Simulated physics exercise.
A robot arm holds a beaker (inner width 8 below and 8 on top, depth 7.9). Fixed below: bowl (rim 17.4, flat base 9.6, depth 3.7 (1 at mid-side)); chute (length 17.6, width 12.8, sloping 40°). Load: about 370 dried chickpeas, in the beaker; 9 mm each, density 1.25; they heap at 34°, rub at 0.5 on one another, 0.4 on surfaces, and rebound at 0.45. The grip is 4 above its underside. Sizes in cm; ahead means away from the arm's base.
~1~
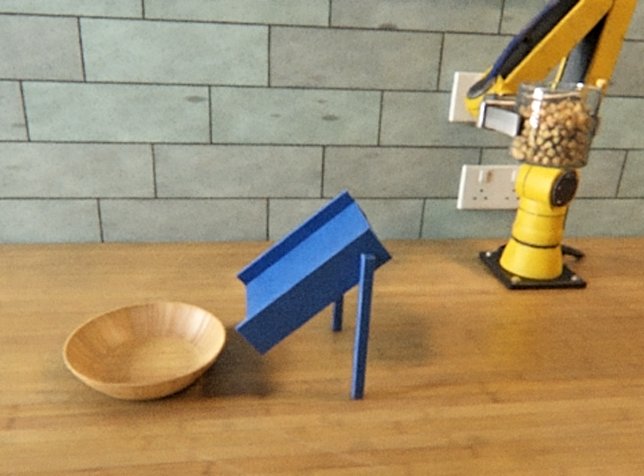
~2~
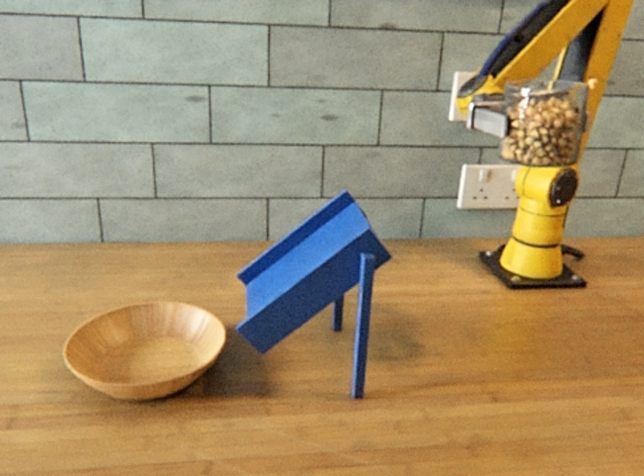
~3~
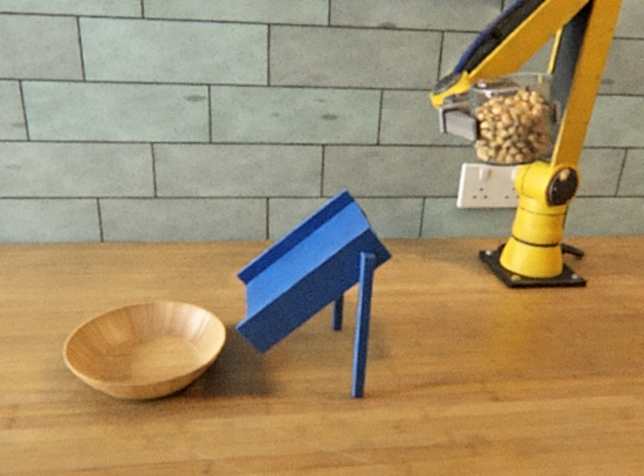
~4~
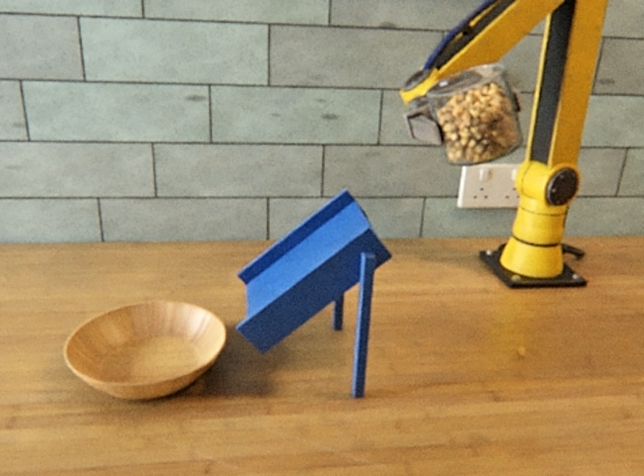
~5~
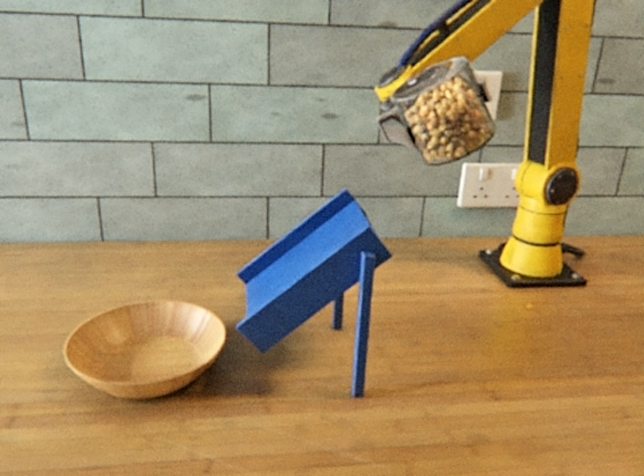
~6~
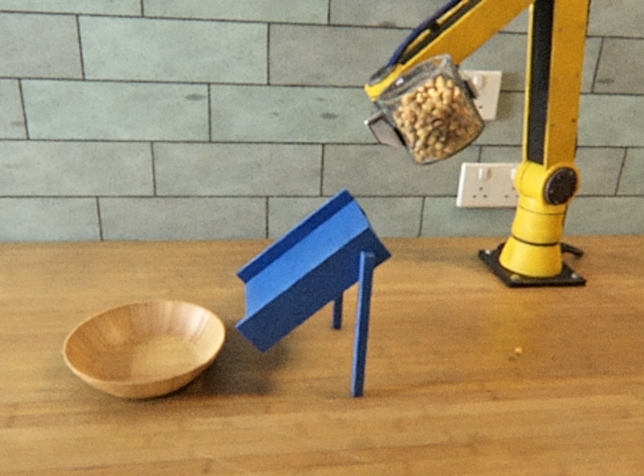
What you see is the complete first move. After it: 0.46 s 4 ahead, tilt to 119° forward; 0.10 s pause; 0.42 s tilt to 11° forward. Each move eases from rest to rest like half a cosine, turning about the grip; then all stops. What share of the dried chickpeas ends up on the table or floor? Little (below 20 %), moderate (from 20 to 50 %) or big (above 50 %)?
On the table or floor the share is little, below 20 %.
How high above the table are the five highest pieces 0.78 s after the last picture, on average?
Roughly 30 cm.
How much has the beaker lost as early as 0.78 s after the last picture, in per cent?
Near 90 per cent so far.
Then, 0.39 s after the last picture, tilted 115° forward, highest piece 33 above the table; 343 in the beaker, 1 on the table or floor, 22 on the chute or in flight.
Then, 0.78 s after the last picture, tilted 59° forward, highest piece 30 above the table; 197 in the bowl, 44 in the beaker, 28 on the table or floor, 97 on the chute or in flight.
Then, 1.18 s after the last picture, tilted 11° forward, highest piece 29 above the table; 273 in the bowl, 51 on the table or floor, 42 in the beaker.
Then, 2.23 s after the last picture, tilted 11° forward, highest piece 29 above the table; 273 in the bowl, 51 on the table or floor, 42 in the beaker.
Final count, 273 in the bowl, 51 on the table or floor, 42 in the beaker. That is 14 % on the table or floor.
